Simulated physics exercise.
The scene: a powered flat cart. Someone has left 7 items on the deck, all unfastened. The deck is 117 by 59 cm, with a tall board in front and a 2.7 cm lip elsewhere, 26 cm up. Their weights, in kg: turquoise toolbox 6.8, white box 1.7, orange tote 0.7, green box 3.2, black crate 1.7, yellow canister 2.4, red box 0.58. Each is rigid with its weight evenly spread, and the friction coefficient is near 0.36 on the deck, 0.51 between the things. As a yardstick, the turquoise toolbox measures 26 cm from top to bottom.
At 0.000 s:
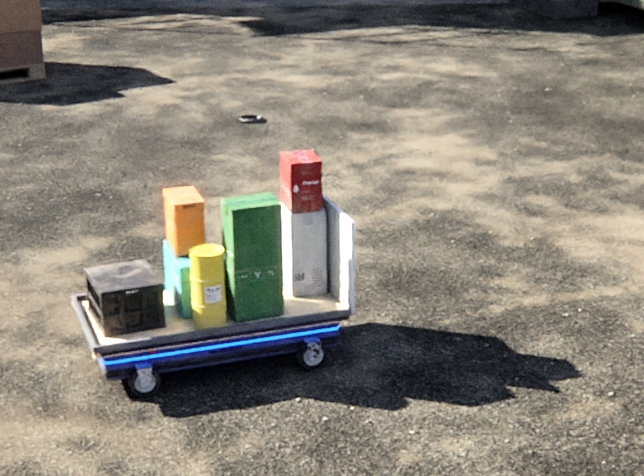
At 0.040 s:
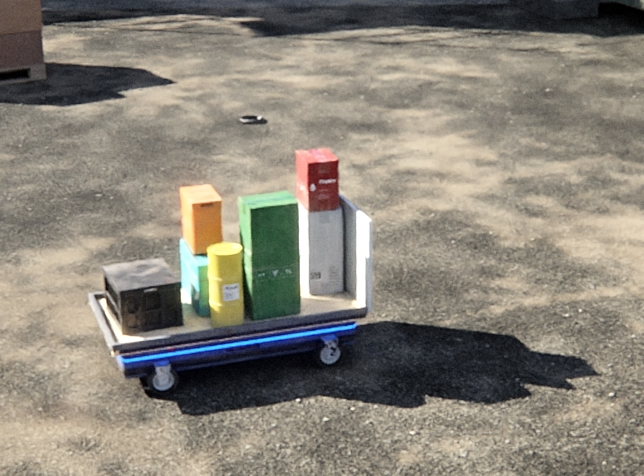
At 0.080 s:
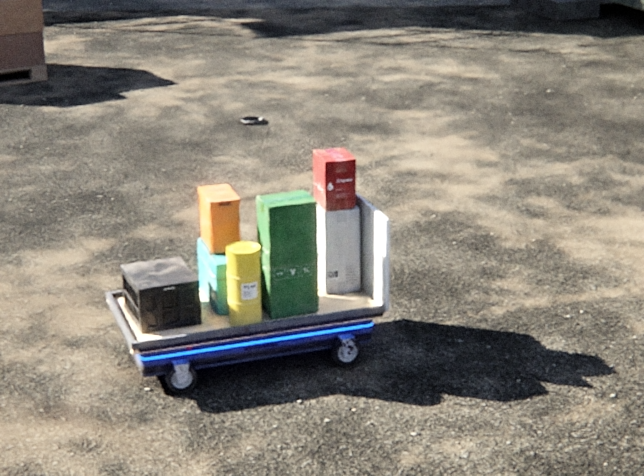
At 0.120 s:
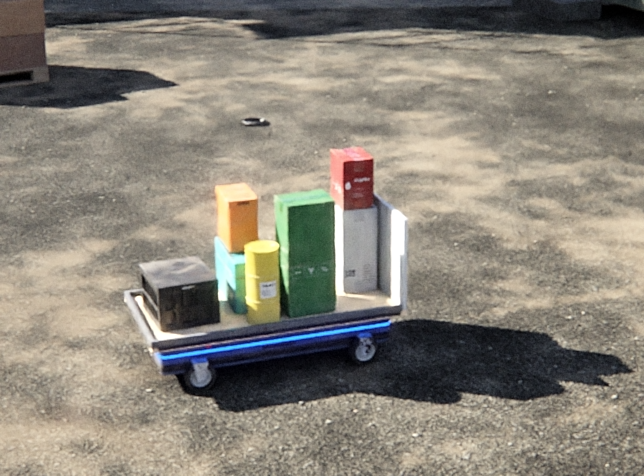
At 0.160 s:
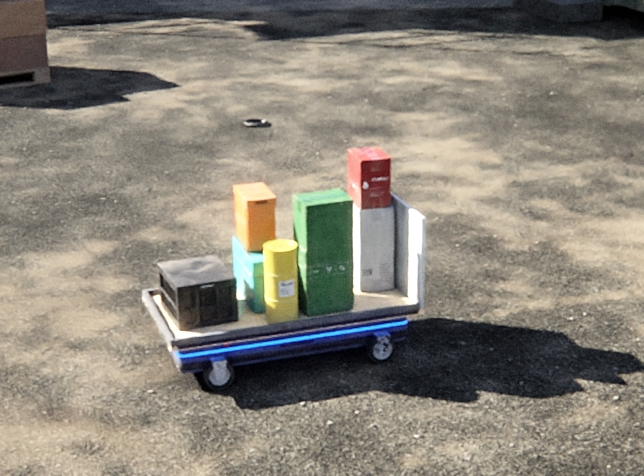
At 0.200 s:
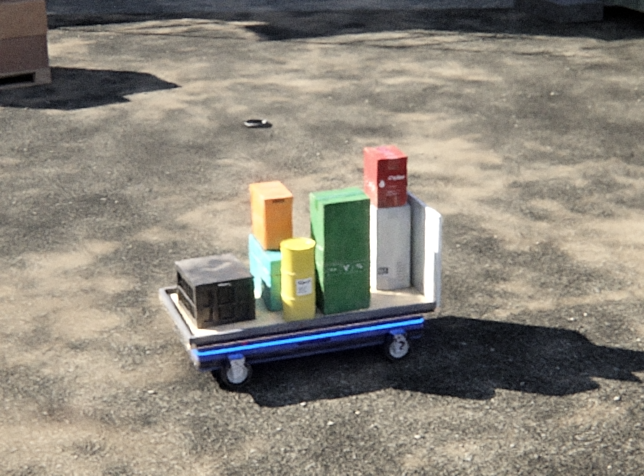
A flat cart loaded with colourful boxes and a yellow canister rolls right across rough ground.
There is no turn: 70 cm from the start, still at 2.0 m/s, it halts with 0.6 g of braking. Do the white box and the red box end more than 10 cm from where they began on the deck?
The white box keeps its place, the red box keeps its place.
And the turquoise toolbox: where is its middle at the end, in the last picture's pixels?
At about (433, 250).
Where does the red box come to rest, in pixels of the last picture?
At about (512, 162).
After 0.50 s, 93 cm covered; red box moved 3 cm near (492, 164); orange tote moved 3 cm; green box moved 3 cm.
After 0.70 s, 104 cm covered, stopped; red box 4° off upright near (514, 161); white box moved 2 cm near (508, 226); orange tote moved 17 cm.
After 0.80 s, 104 cm covered, stopped; red box moved 3 cm near (511, 162); orange tote 5° off upright; black crate moved 20 cm.
In the end (1.5 s), not toppled but over 10 cm from the start, turquoise toolbox, orange tote, green box, black crate and yellow canister; the other 2 under 10 cm from the start. In the last view, white box near (508, 226), red box near (512, 162).
